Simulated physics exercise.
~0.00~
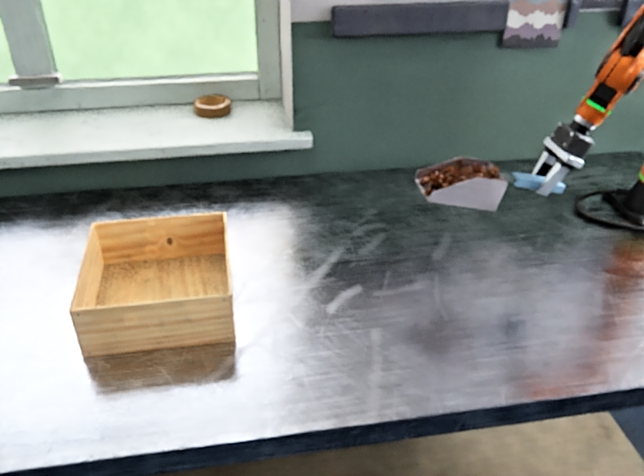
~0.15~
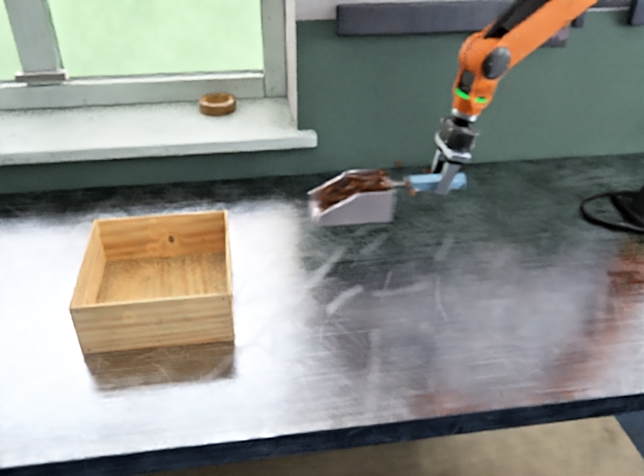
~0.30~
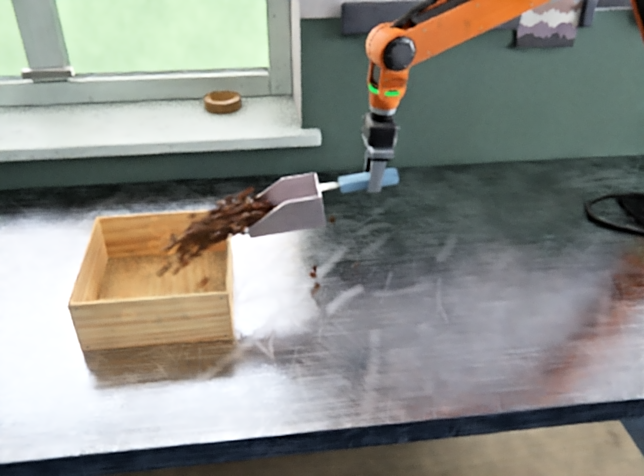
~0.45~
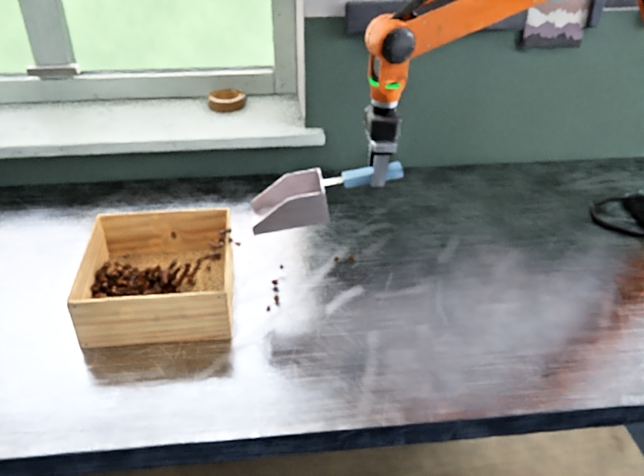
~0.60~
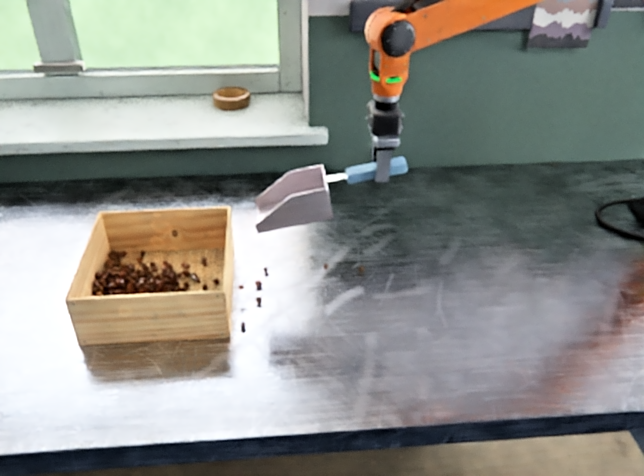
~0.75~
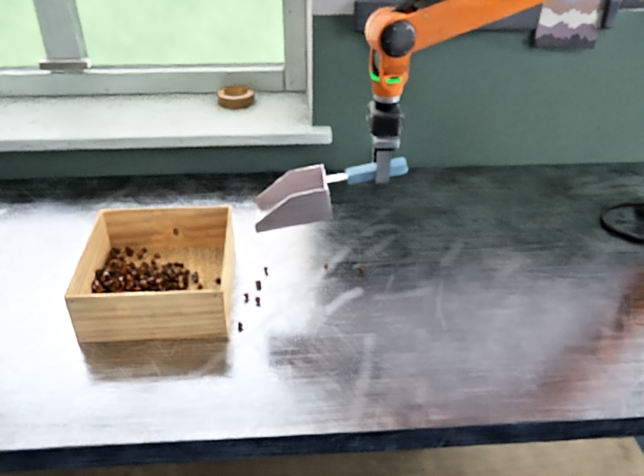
On a dark tabletop beside a window, an orange robot arm carries a scoop heaped with brown pellets leftward and tips them into an open wooden box. The scoop then stays nearby, empty, with most pellets inside the box and a few scattered on the table beside it.
